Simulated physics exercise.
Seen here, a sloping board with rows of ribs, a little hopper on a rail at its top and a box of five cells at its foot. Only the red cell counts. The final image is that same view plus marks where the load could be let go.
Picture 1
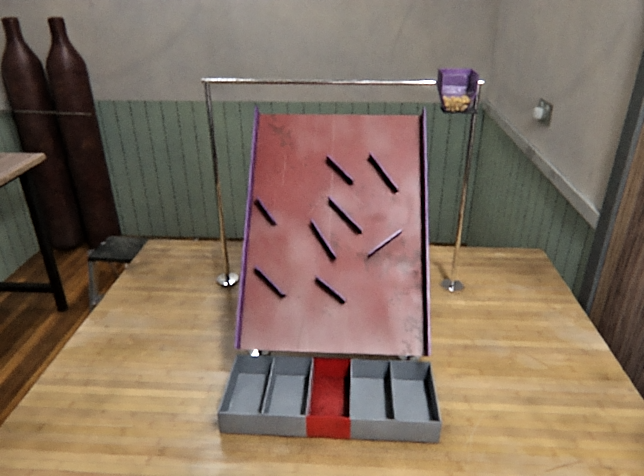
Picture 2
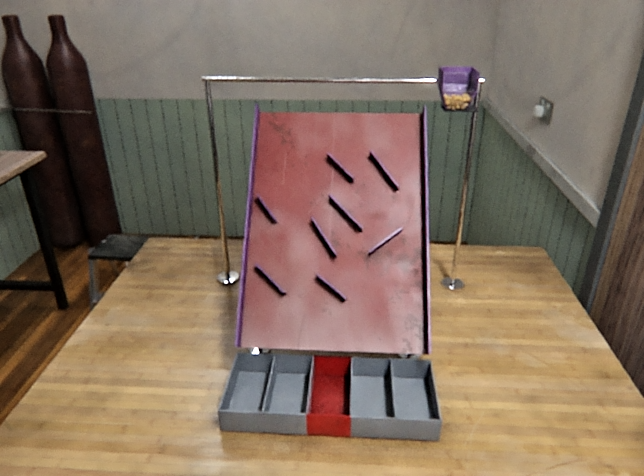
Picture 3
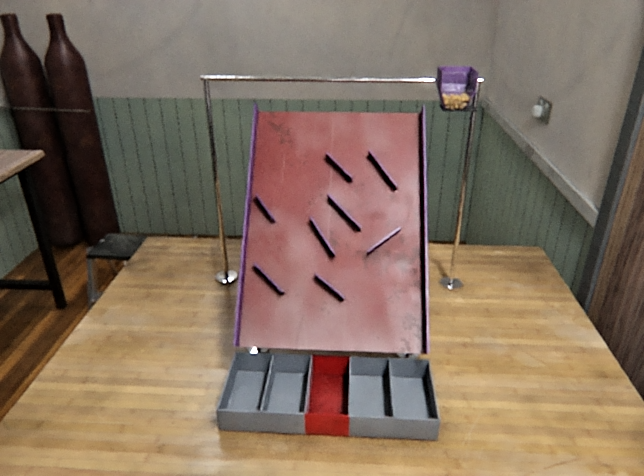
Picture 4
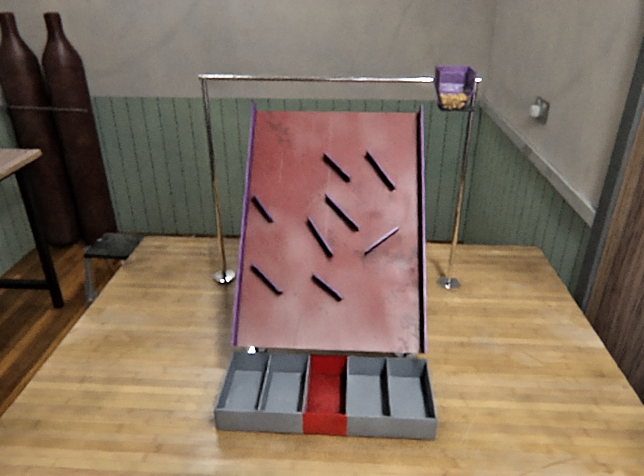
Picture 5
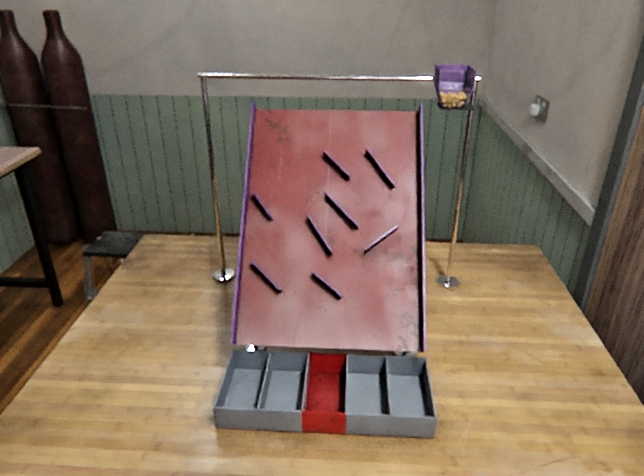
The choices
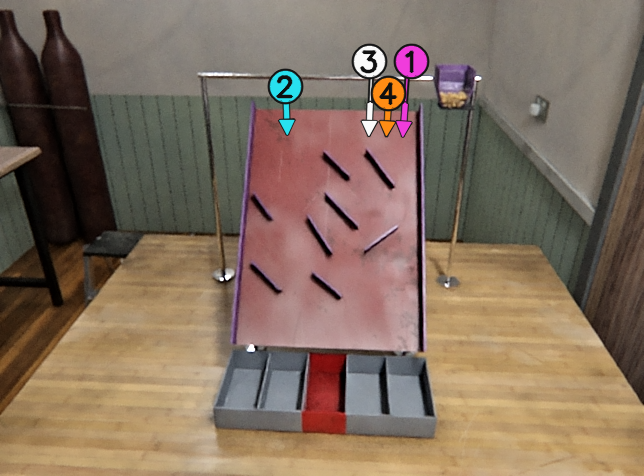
A sloping reddish board with dark, slanted ribs and purple edges stands on a pale wooden tabletop, seen from the front and slightly above in a room with green panelling. A small purple hopper of yellowish pieces hangs at the right of a metal rail above it, and a grey box with a red middle cell sits below. Nothing on the table moves; only the camera drifts very slightly.
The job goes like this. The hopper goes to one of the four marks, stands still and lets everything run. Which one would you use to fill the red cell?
2 works best here.
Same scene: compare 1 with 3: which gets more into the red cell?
3.
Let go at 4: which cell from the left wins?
The fifth from the left.
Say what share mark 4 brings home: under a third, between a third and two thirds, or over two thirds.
It is under a third.
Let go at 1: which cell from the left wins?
It is the fifth one.
On the marked copy, mark 1 meets the board at (403, 131); mark 2 meets the board at (287, 129); mark 3 meets the board at (369, 130); mark 4 meets the board at (386, 130).
With 1, none in the red cell, all in other cells.
With 2, about a third in the red cell, about half in other cells, a small part outside the box.
With 3, a small part in the red cell, most in other cells.
With 4, a stray few in the red cell, nearly all in other cells.
